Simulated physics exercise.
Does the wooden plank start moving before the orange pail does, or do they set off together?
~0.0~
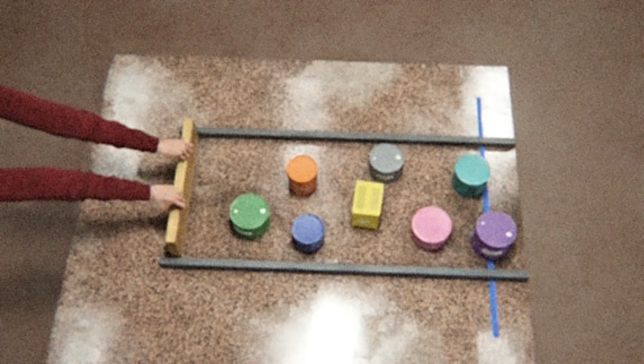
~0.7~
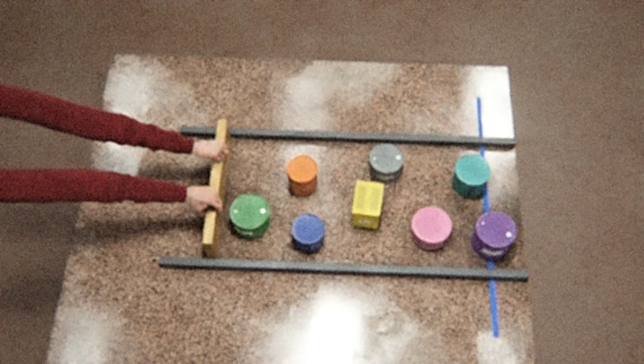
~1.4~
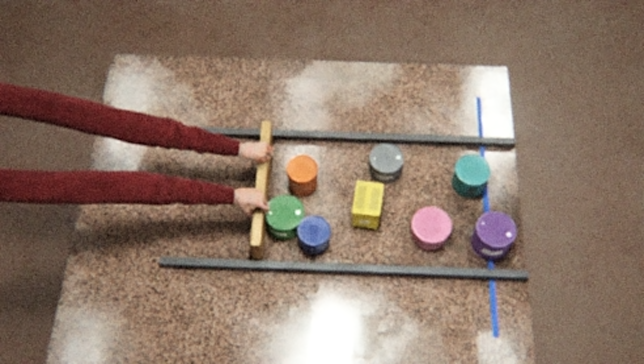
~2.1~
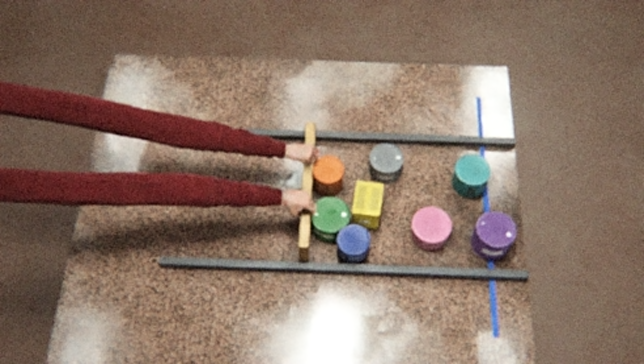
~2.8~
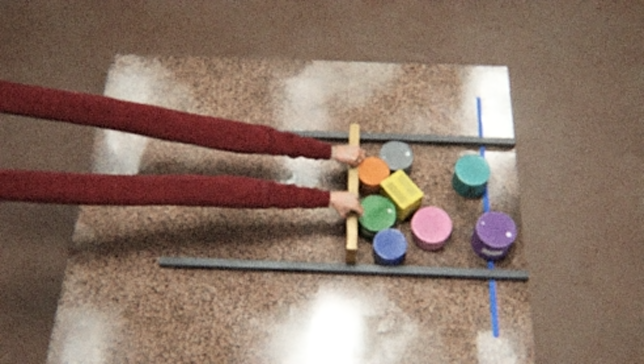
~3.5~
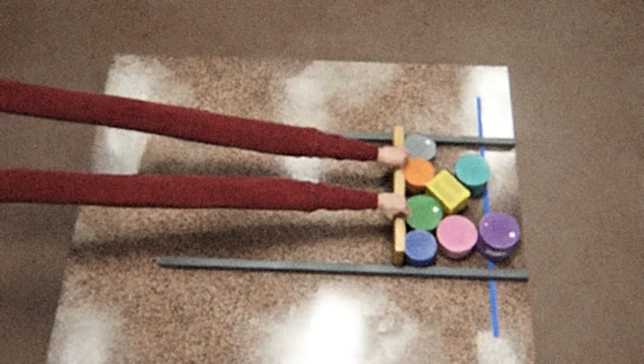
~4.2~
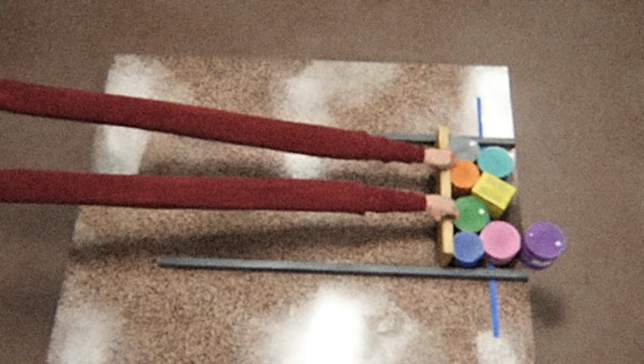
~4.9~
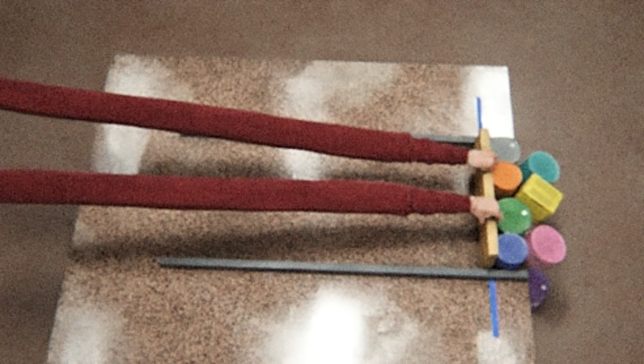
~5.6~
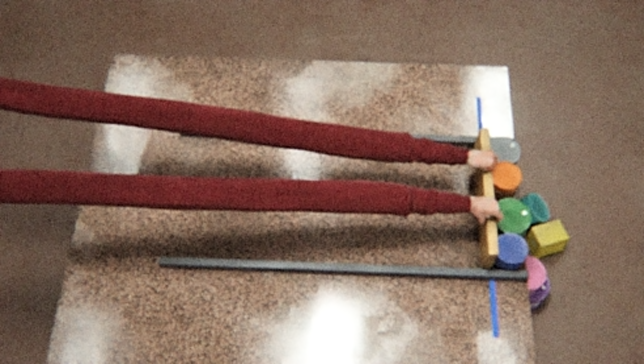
The plank starts moving first. The orange pail stays where it is until the plank has travelled some way to the right, and only then does it begin to move.
